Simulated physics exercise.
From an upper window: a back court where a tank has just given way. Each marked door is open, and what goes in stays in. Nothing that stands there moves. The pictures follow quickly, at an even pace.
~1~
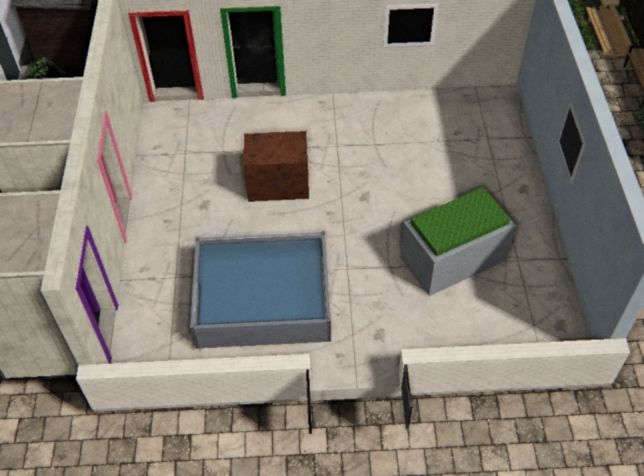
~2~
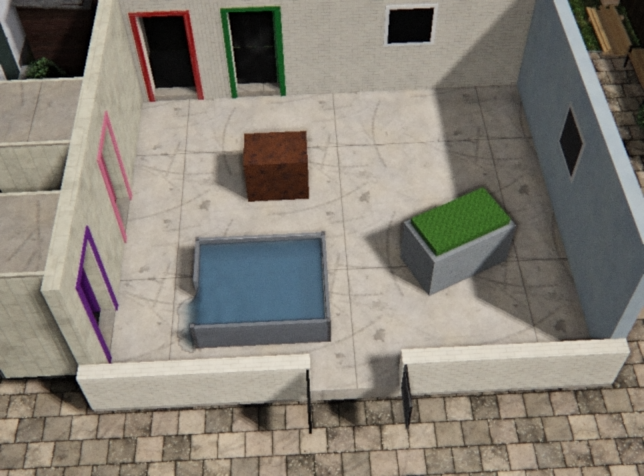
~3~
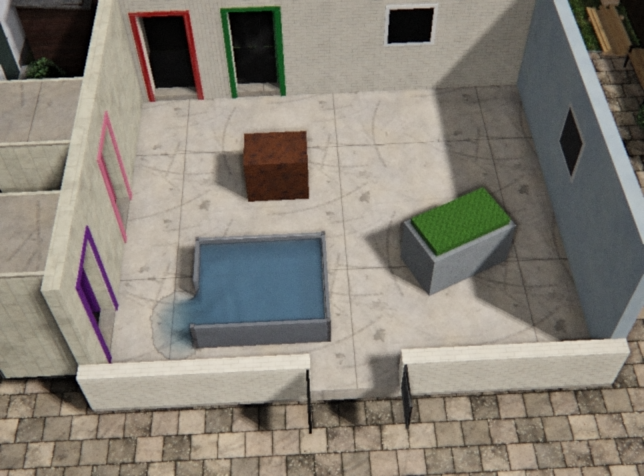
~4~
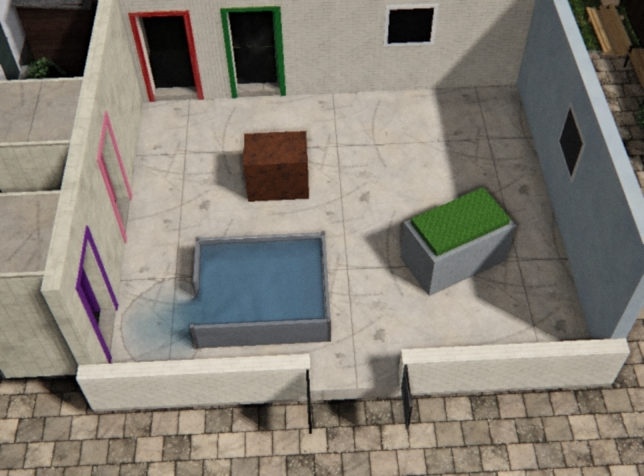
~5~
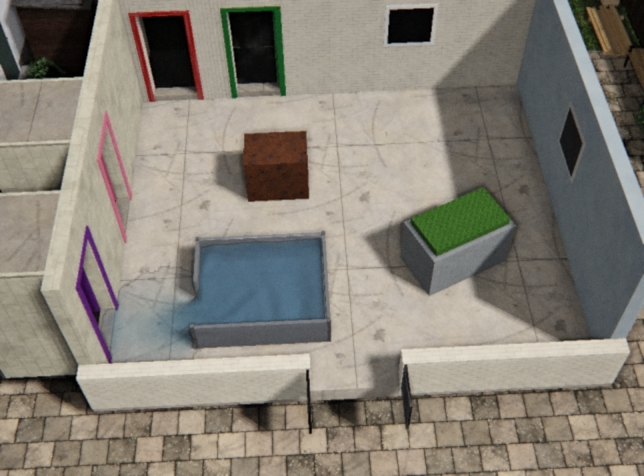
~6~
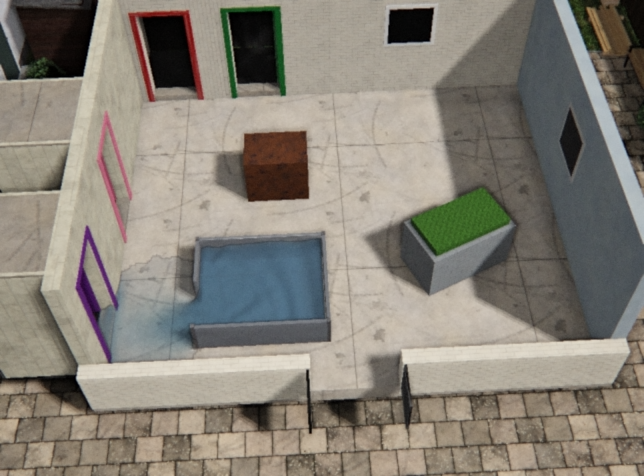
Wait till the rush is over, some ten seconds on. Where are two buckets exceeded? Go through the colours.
In the end: The red door holds within the limit; the green door holds within the limit; the pink door holds within the limit; the purple door floods.
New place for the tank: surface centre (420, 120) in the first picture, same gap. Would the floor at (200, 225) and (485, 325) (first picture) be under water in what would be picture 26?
In turn: Free of water, free of water.
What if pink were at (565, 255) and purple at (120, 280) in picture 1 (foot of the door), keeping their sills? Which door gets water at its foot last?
It is the pink one.
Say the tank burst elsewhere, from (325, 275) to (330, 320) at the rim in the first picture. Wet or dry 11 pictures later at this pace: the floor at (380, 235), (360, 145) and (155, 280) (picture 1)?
In turn: Wet, no water, free of water.
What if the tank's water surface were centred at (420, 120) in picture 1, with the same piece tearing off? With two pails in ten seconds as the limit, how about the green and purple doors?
In short: The green door lets less in, the purple door takes less.
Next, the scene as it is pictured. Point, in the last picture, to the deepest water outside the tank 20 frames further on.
I would point to (113, 338).
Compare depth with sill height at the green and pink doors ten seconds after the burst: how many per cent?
Roughly 30 per cent, then 30 per cent.
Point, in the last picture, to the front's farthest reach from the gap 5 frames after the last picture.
Roughly at (128, 221).
A moment on, water covers 5 % of the floor; the red door not reached, the green door not reached, the pink door wet at the sill, nothing in, the purple door far over two buckets in.
Next, water covers 10 % of the floor; the red door not reached, the green door not reached, the pink door wet at the sill, nothing in, the purple door far over two buckets in.
Then, water covers 25 % of the floor; the red door not reached, the green door not reached, the pink door wet at the sill, nothing in, the purple door far over two buckets in.
Later, water covers 40 % of the floor; the red door wet at the sill, nothing in, the green door wet at the sill, nothing in, the pink door wet at the sill, nothing in, the purple door far over two buckets in.
In the end, water covers 60 % of the floor; the red door wet at the sill, nothing in, the green door wet at the sill, nothing in, the pink door wet at the sill, nothing in, the purple door far over two buckets in.
